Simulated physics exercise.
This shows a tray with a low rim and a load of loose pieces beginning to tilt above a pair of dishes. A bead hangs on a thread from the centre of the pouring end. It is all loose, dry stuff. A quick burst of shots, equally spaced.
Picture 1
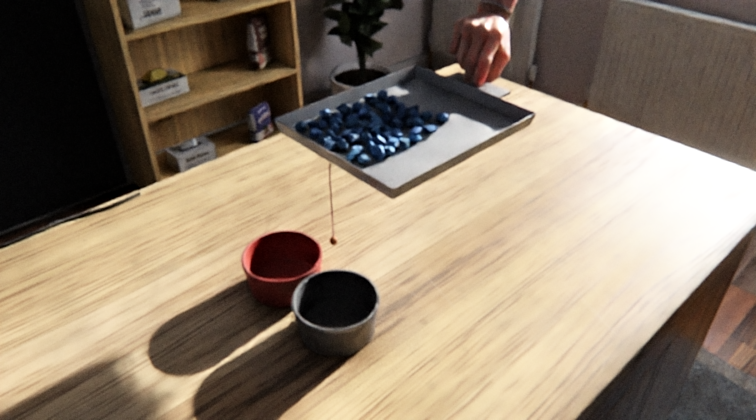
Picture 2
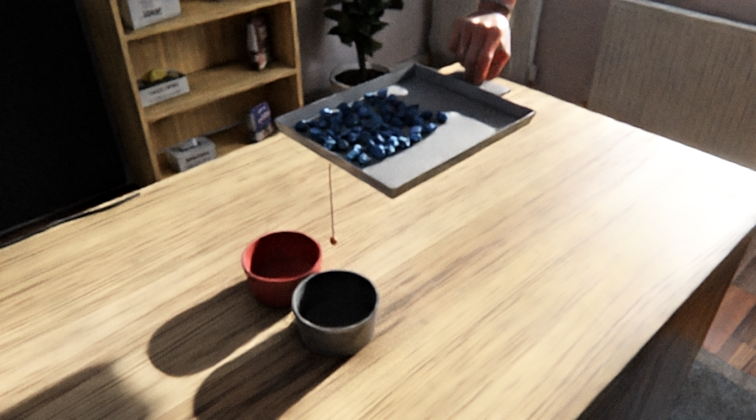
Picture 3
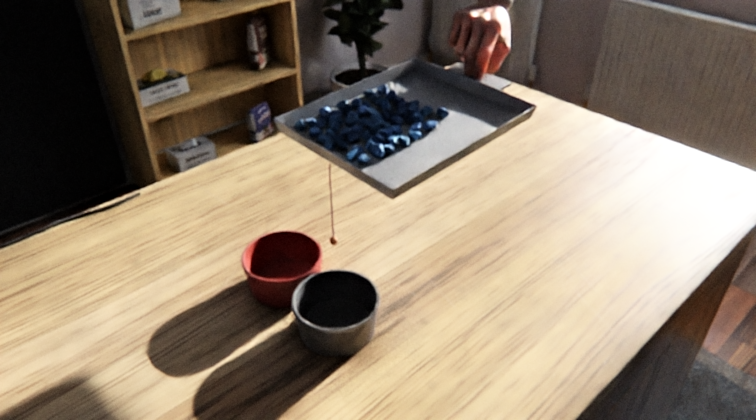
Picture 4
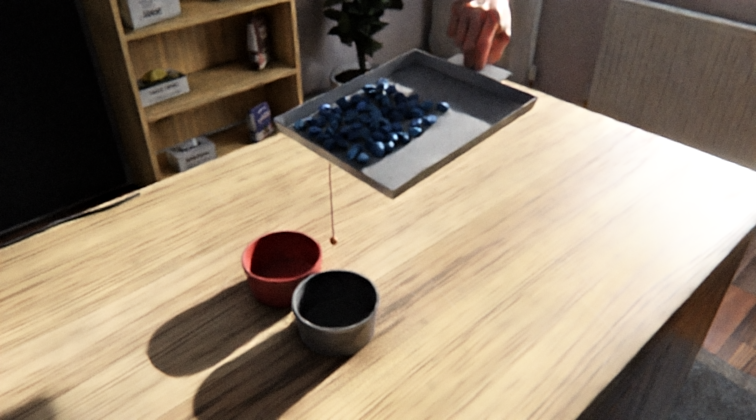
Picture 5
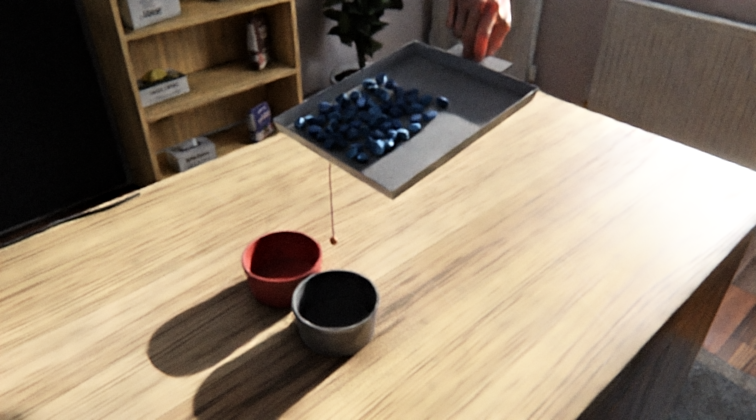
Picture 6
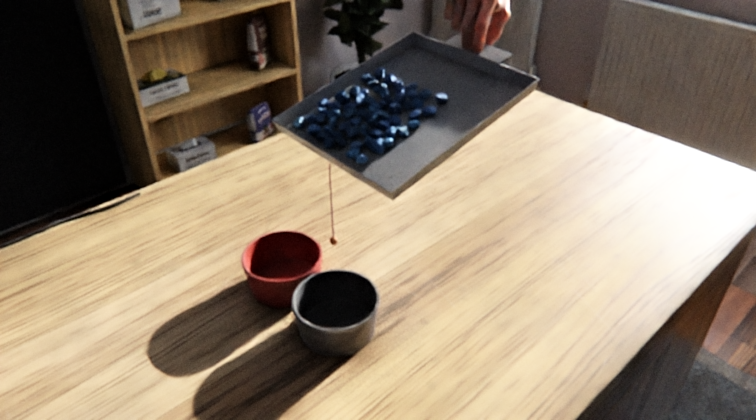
A grey, low-rimmed tray carrying a heap of dark blue stones is held by a hand at its far right end, above a pale wooden table seen from slightly overhead in a sunlit room. Below sit a red dish on the left and a dark grey one beside it, near a bead hanging on a thread, with shelves behind. The hand slowly raises the far end, tilting the tray slightly, while the camera stays still.
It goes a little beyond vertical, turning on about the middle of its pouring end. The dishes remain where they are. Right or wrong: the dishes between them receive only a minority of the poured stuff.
Wrong, they get over half.
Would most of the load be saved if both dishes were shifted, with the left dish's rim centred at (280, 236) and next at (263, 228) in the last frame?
Past half, then past half.
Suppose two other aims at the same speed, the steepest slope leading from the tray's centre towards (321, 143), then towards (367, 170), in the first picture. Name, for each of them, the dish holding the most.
So, the dish at the left the first time round, the dish at the right the second.
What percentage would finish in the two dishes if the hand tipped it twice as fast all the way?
Result: About 90 per cent.
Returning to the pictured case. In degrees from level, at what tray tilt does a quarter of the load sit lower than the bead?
That would be about 90 degrees from level.
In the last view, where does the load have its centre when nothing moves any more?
At about (288, 289), give or take.
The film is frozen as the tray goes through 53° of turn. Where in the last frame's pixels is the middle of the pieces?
The load is centred about (334, 120).
Soon, tray tipped steeply; all on the tray.
A while on, tray tipped right over; about half on the tray; a stray few in the right dish; a small part in the left dish; a stray few outside both; about a third in the air.
Towards the end, tray tipped past a quarter turn; about a third in the right dish; about half in the left dish; a small part outside both.
Finally, tray tipped past a quarter turn; about a third in the right dish; about half in the left dish; a small part outside both.
